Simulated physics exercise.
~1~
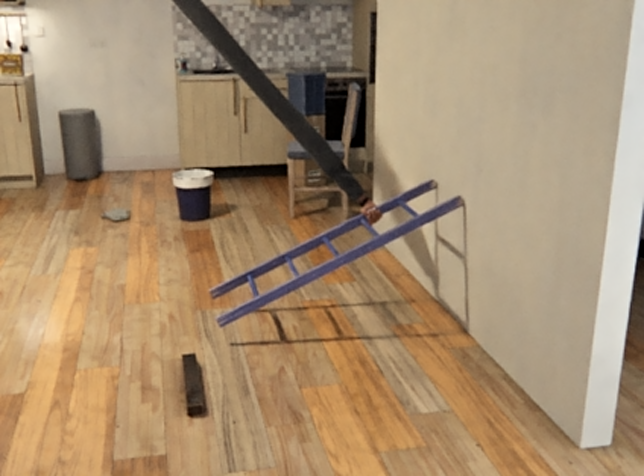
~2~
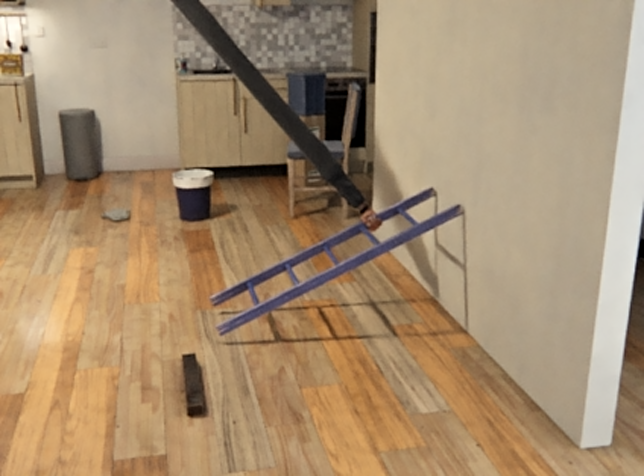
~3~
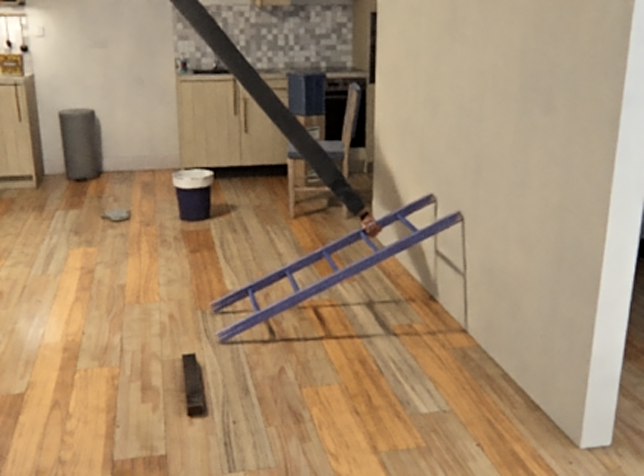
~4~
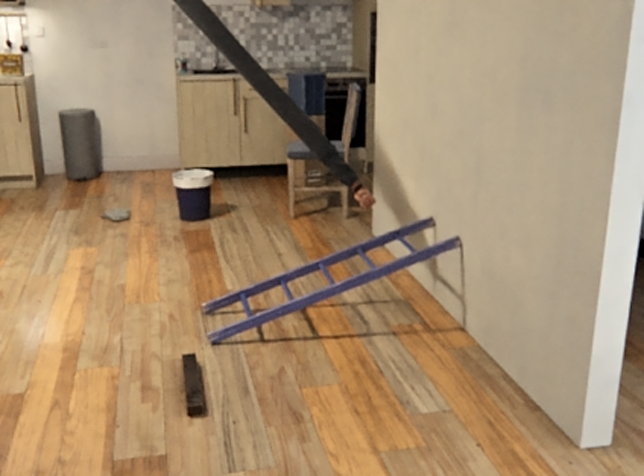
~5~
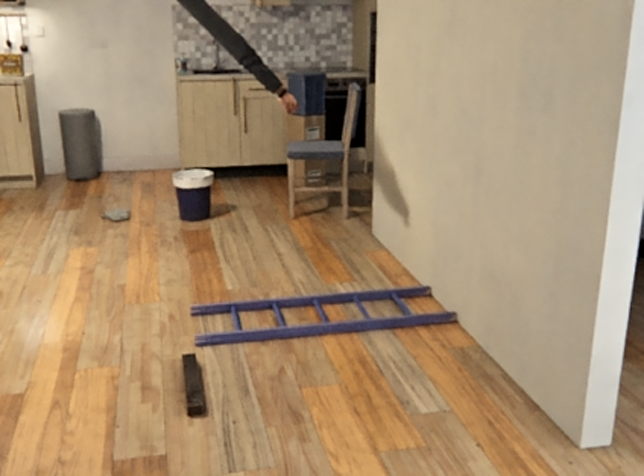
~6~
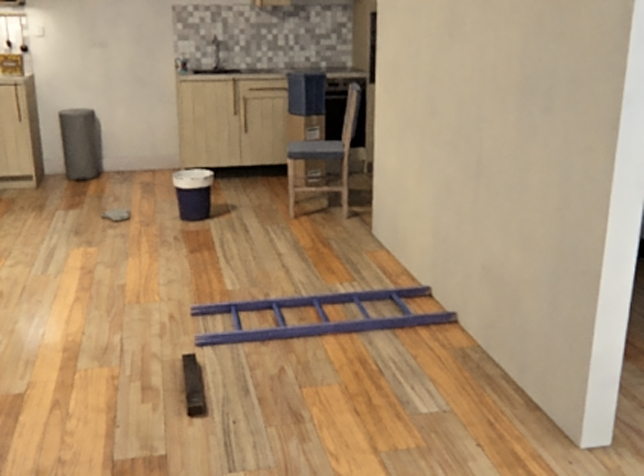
A blue ladder is held at a low slant by a hand on a long dark-sleeved arm, its upper end against a pale wall on the right. The still view looks slightly down across a wooden floor towards a kitchen, with a chair, a white-rimmed dark bucket and a grey bin behind, and a dark batten lying left of the ladder. The hand lowers the ladder a little, its feet resting short of the batten. Then the hand lets go and draws back, and the ladder slips down the wall. It ends flat on the floor, the batten unmoved and the arm gone.
